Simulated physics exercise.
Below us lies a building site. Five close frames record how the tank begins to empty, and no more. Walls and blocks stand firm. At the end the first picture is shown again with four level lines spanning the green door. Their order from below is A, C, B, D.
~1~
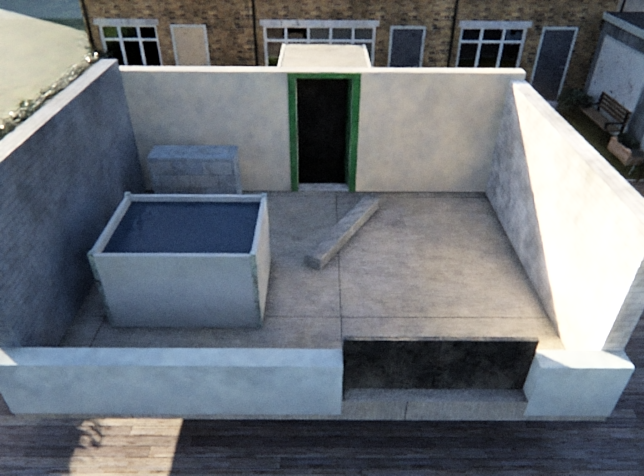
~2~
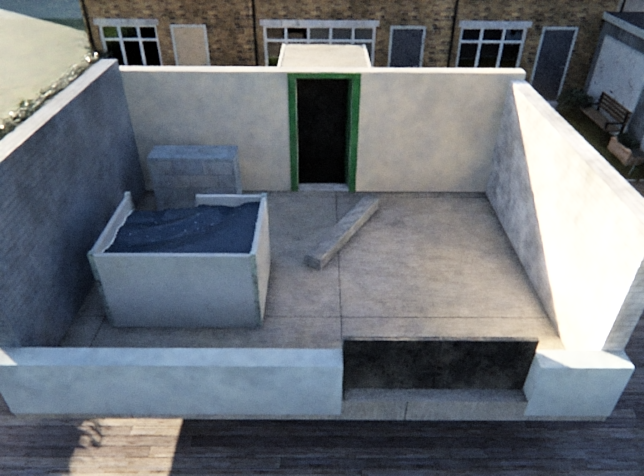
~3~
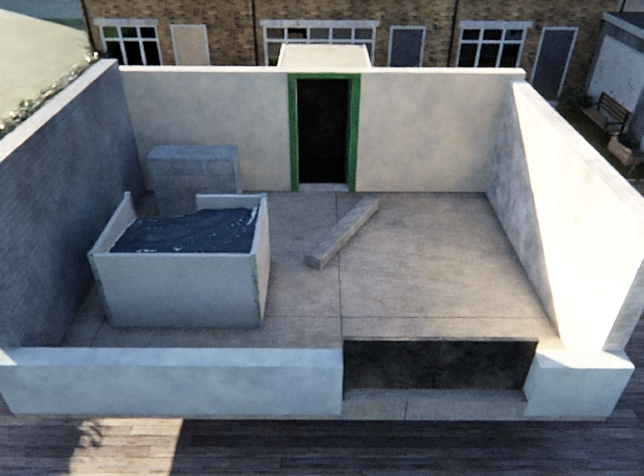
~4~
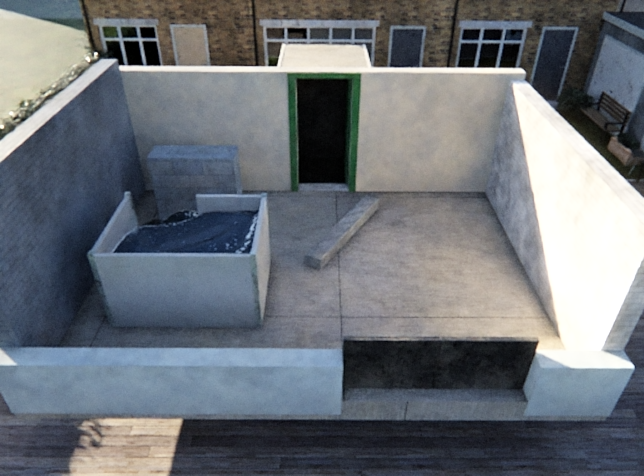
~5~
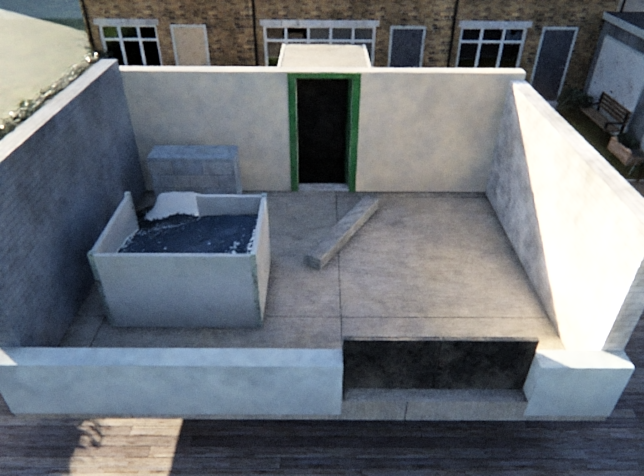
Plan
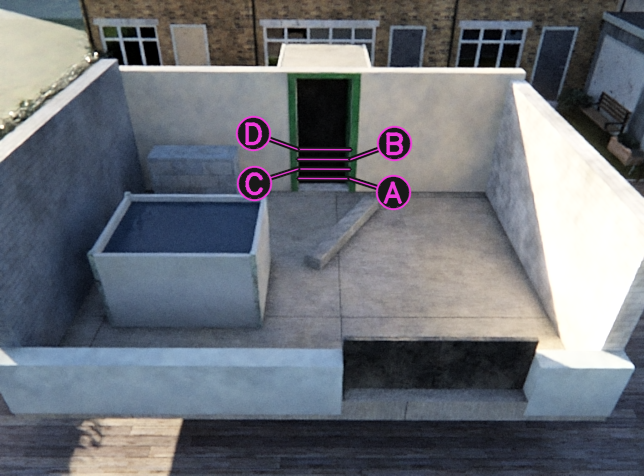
Water in a square tank inside a walled yard sat still, then sank unevenly and sloshed about, its dark surface tilting and rippling, while the green doorway and the block on the floor stayed put.
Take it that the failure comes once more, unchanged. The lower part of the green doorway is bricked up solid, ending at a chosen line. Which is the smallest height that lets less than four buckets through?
That is height A.
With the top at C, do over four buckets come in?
No, that is safe.
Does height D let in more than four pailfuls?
No.
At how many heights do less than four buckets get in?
All of the four.
In magenta, A at (323, 178); B at (324, 159); C at (324, 169); D at (324, 149); from the bottom up A, C, B, D.
With A, a splash gets over, under a bucket.
With B, nothing gets over.
With C, nothing gets over.
With D, nothing gets over.
